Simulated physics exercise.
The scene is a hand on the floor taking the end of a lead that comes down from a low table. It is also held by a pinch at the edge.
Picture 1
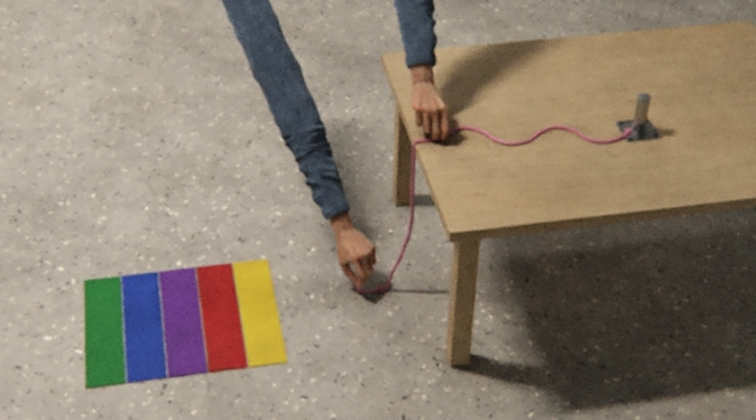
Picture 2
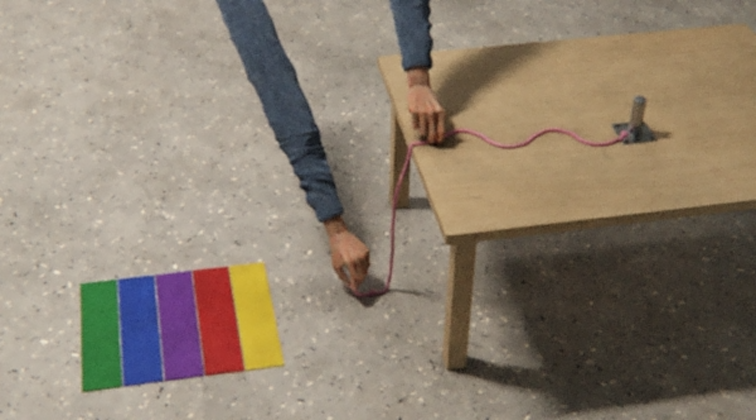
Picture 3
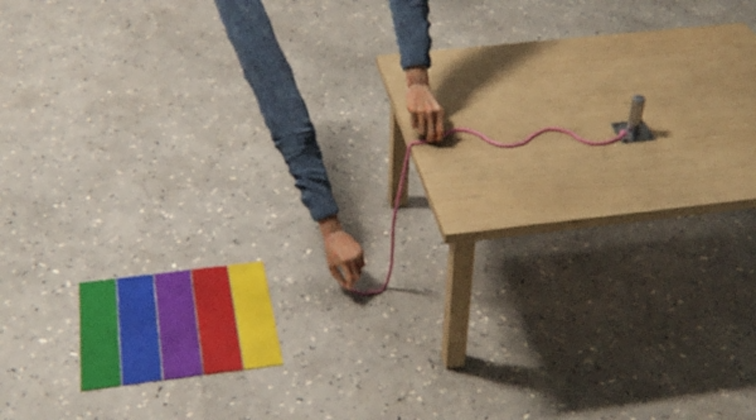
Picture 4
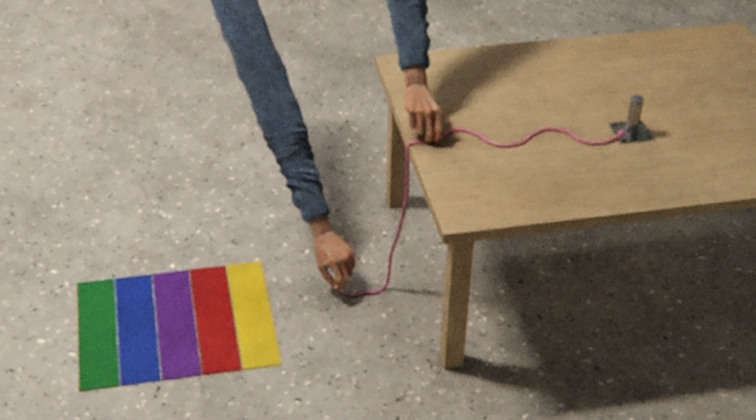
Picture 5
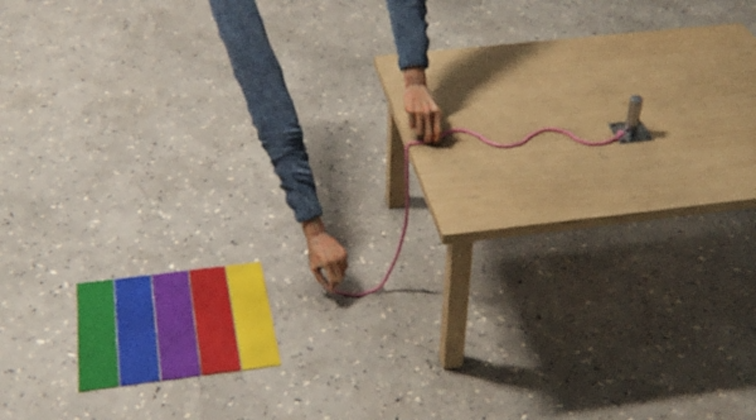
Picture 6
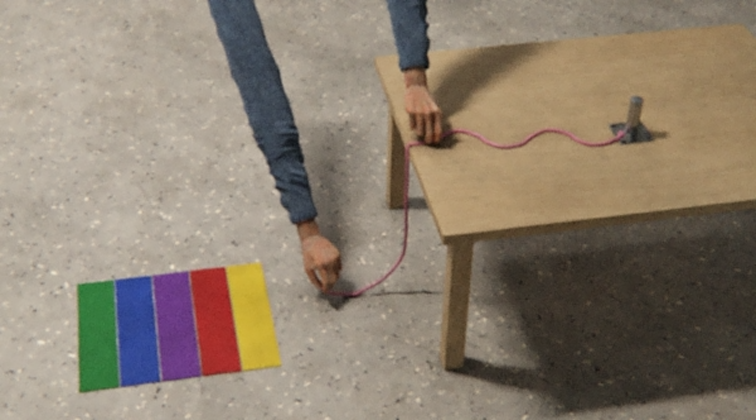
A hand on the floor draws the end of a pink cord slowly left, toward colored stripes.
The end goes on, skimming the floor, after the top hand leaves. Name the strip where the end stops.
Purple.
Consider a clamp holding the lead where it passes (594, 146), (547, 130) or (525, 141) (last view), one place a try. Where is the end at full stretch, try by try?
First (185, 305), next (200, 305), last (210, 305).
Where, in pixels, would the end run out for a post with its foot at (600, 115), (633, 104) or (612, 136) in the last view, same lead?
The first try gives (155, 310), the second (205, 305) and the third (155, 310).
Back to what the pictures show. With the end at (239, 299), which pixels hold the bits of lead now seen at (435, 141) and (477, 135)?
The two spots arrive at (403, 165) and (441, 145).
Early on, end near (240, 299); over yellow.
Midway, end near (199, 304); over red.
At the end of the slack, end near (176, 307); over purple. It gets as far as the purple strip.
